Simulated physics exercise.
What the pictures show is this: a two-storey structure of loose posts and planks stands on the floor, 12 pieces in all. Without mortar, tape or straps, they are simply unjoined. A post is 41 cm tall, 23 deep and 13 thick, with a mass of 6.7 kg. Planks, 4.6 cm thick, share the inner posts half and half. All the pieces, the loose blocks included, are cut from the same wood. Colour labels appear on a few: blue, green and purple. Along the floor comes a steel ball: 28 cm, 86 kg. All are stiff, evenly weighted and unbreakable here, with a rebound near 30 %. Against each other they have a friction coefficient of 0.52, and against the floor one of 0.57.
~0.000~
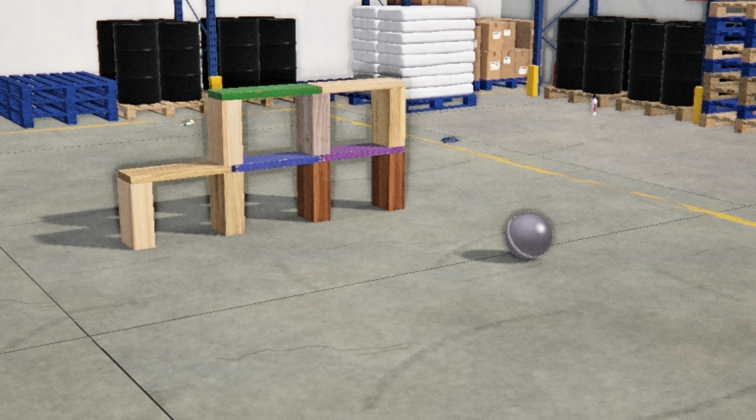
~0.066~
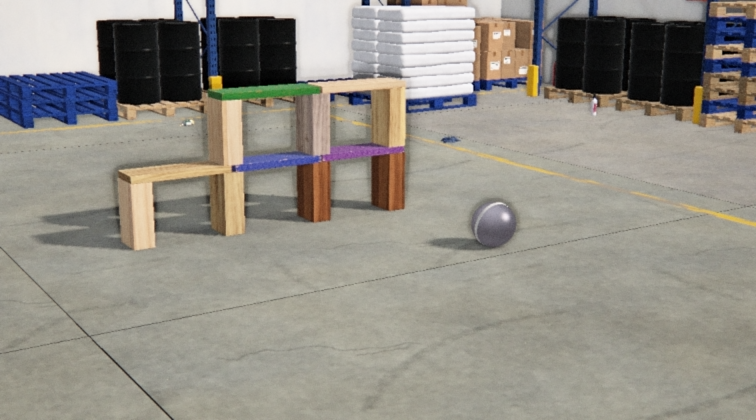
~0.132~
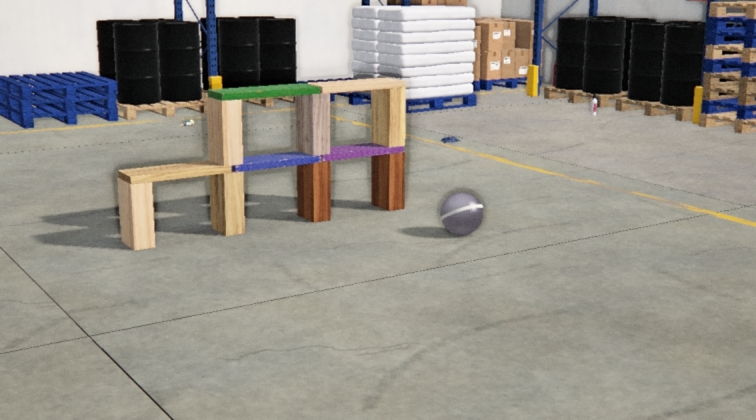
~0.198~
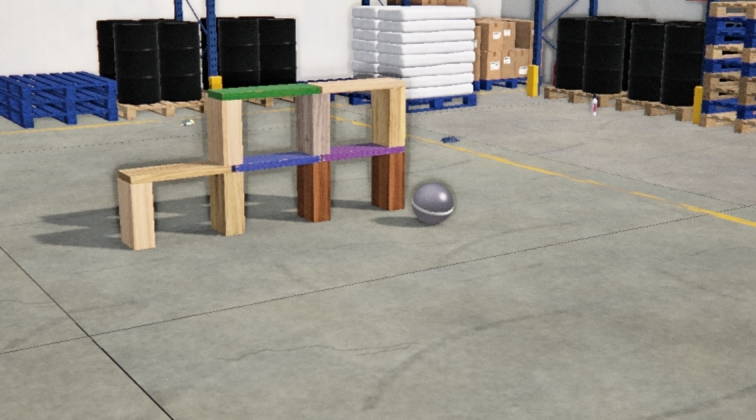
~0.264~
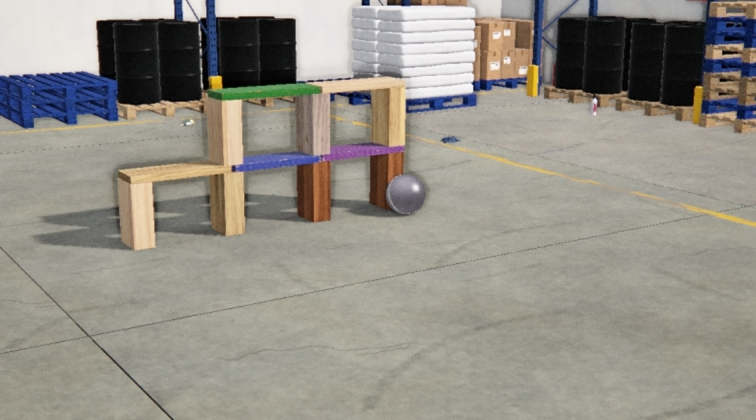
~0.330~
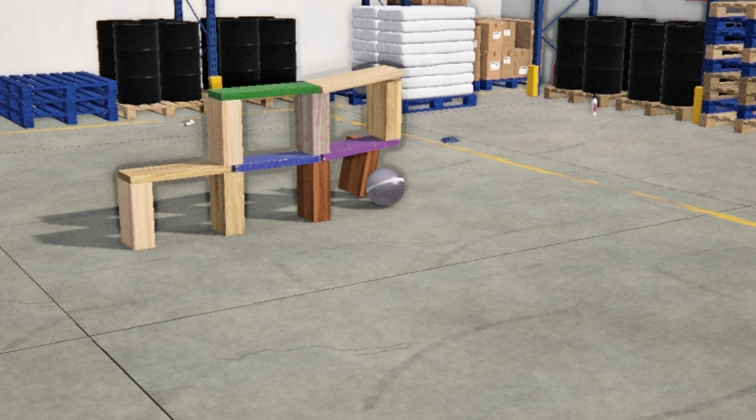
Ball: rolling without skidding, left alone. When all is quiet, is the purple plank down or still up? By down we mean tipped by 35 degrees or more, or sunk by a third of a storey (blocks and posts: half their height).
Lab note: Purple plank status = down.
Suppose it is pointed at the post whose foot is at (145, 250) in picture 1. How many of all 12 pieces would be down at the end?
In that case, 2.
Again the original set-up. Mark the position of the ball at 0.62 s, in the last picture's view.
(310, 162), more or less.
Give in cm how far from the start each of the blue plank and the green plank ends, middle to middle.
Blue ends up 0 cm away; green ends up 0 cm away.
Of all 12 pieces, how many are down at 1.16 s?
By then 4.
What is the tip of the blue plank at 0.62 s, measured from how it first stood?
Angle from initial pose, roughly 0 deg - estimate.
Around 0.62 s, ball still moving; 4 of the 12 pieces down; purple plank tipped 35°, 17 cm lower.
Around 1.16 s, ball still moving; 4 of the 12 pieces down; purple plank tipped 39°, 20 cm lower; green plank displaced 26 mm.
Finally (2.7 s), ball rolling away; 4 of the 12 pieces down; purple plank tipped 39°, 20 cm lower; green plank displaced 26 mm; blue plank unmoved. Seen by the last camera, middles, purple plank near (333, 175), green plank near (266, 92).
